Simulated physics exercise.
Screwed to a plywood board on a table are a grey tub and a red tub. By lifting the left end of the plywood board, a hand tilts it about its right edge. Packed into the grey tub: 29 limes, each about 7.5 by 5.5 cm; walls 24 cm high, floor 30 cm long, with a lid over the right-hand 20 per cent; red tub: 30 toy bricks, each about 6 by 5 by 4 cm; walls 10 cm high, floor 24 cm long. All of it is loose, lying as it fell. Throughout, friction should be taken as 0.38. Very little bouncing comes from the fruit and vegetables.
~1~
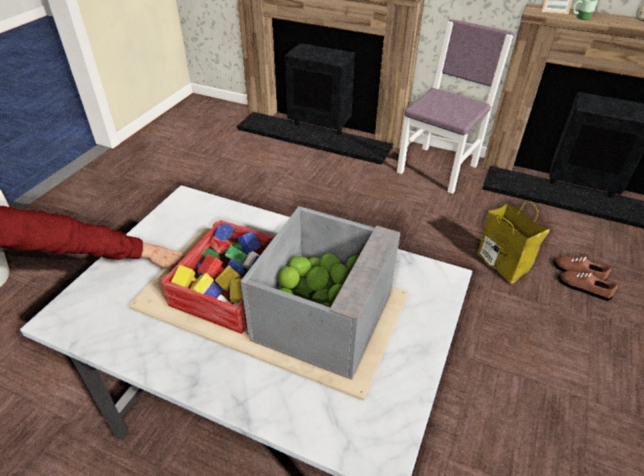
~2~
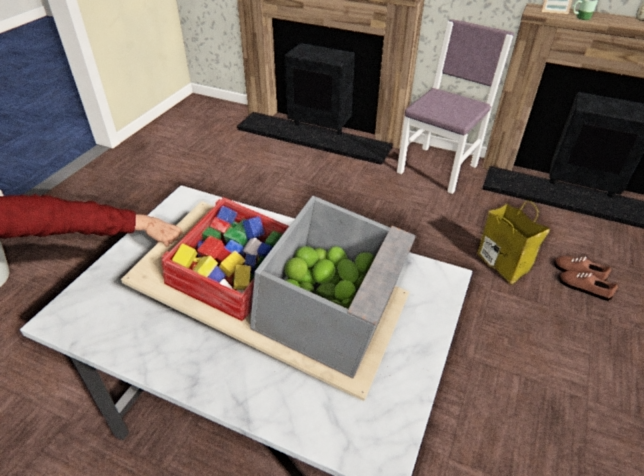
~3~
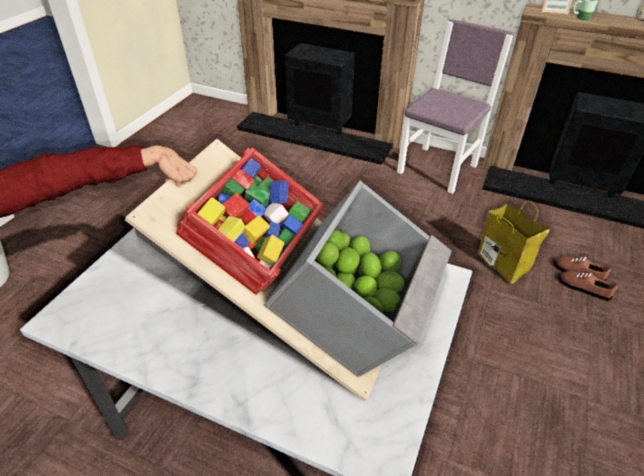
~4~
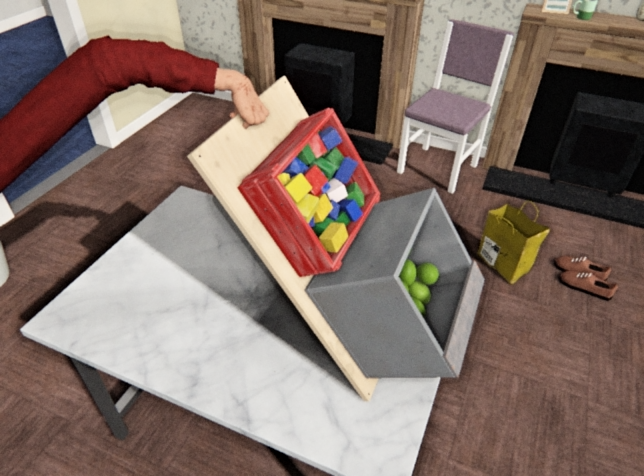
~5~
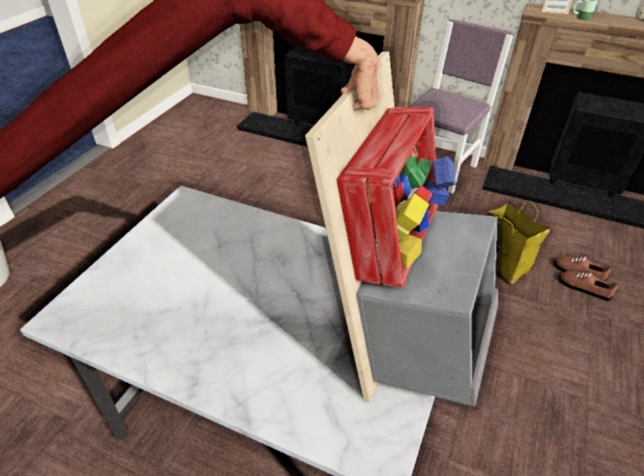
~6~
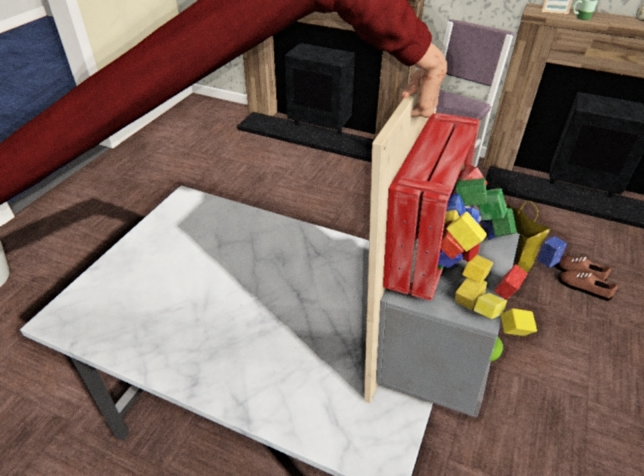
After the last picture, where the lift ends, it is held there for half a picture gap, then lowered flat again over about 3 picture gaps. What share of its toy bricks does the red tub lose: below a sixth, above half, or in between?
Outflow: Exceeds half.
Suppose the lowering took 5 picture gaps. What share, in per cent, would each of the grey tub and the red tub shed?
Grey tub 0, red tub 70 per cent.
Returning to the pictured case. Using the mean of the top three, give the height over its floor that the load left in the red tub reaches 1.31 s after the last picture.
I'd say some 7 cm high.
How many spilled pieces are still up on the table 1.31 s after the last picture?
I'd guess near 3.
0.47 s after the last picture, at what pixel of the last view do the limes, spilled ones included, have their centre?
Centre: Around (378, 296) px.
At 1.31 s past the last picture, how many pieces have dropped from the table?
Roughly 16 in all.
Then, 0.21 s after the last picture, tilt 79°; grey tub 27 in, 2 out and red tub 9 in, 21 out.
Then, 0.47 s after the last picture, tilt 29°; grey tub 27 in, 2 out and red tub 9 in, 21 out.
Then, 0.84 s after the last picture, tilt 0°; grey tub 27 in, 2 out and red tub 9 in, 21 out.
When it is over (1.31 s after the last picture), grey tub 27 in, 2 out and red tub 9 in, 21 out. Asked share, 21 of 30, 70 per cent.
